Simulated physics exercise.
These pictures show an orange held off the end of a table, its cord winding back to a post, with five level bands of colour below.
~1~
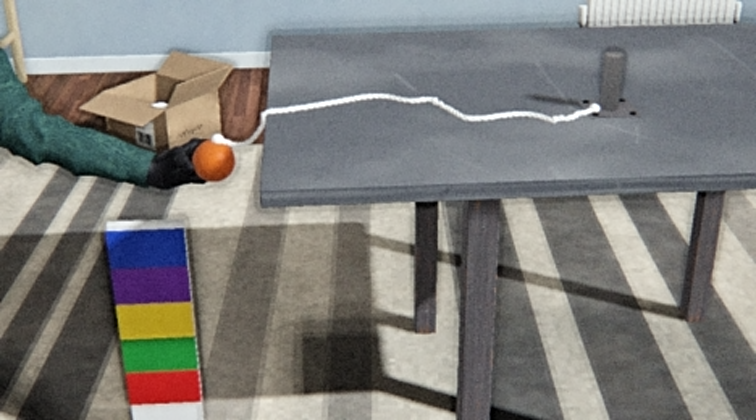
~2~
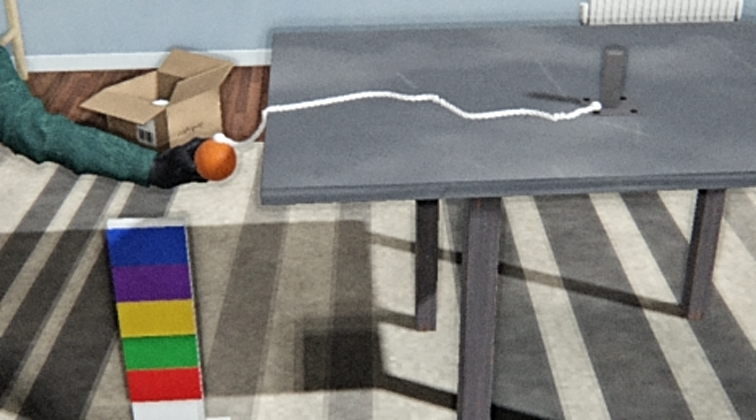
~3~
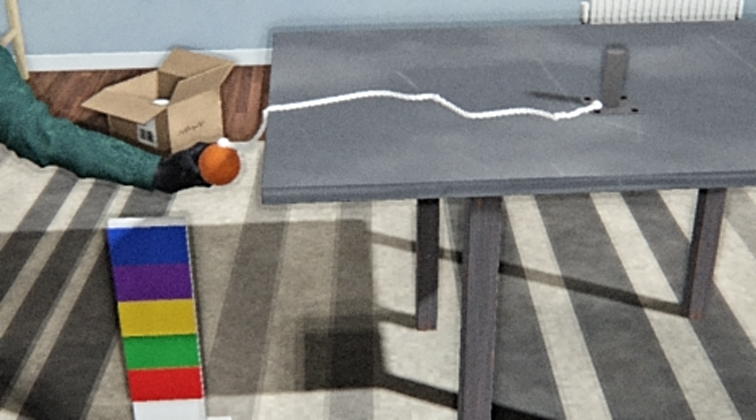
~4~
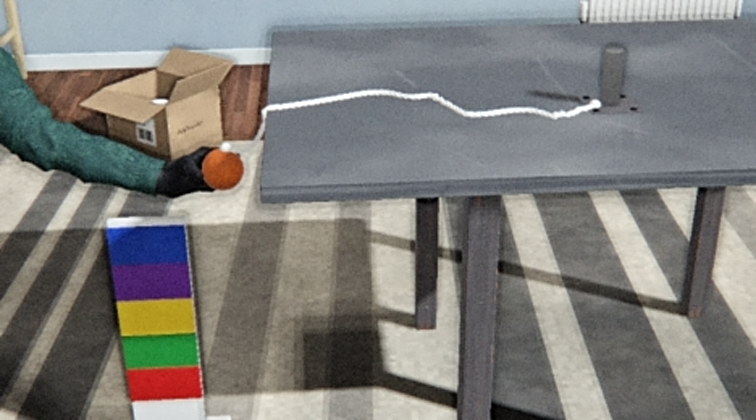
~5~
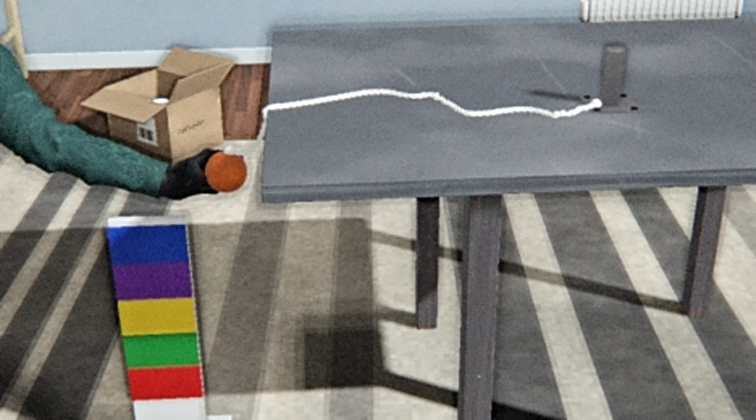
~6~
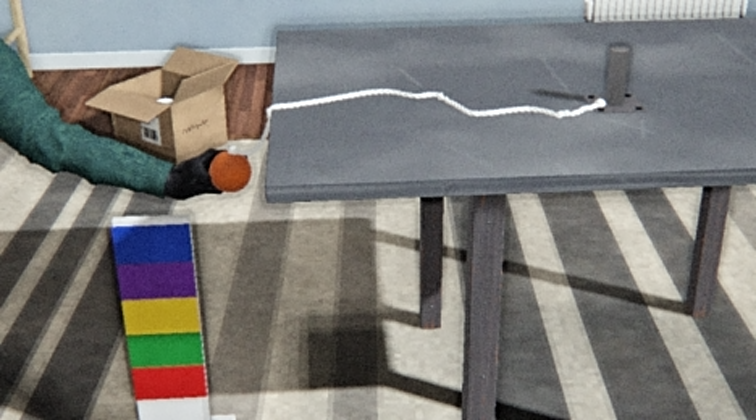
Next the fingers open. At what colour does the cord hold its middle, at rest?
The purple one.
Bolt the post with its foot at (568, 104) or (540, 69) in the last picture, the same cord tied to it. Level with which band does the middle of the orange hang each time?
In that order: Yellow; yellow.
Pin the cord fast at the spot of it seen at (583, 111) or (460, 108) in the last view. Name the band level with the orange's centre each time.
Taking them in turn: Purple; blue.
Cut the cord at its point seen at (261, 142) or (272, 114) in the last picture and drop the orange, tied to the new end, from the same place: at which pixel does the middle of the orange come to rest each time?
The places are (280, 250) and (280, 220).
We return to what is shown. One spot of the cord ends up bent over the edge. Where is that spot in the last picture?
That spot is around (350, 96).
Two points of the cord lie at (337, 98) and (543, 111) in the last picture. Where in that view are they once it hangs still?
At (270, 132), then (503, 105).
Early on, orange near (319, 260); level with purple.
Midway, orange near (261, 273); level with purple.
Finally, orange near (273, 276); level with purple. The cord holds its middle at purple.
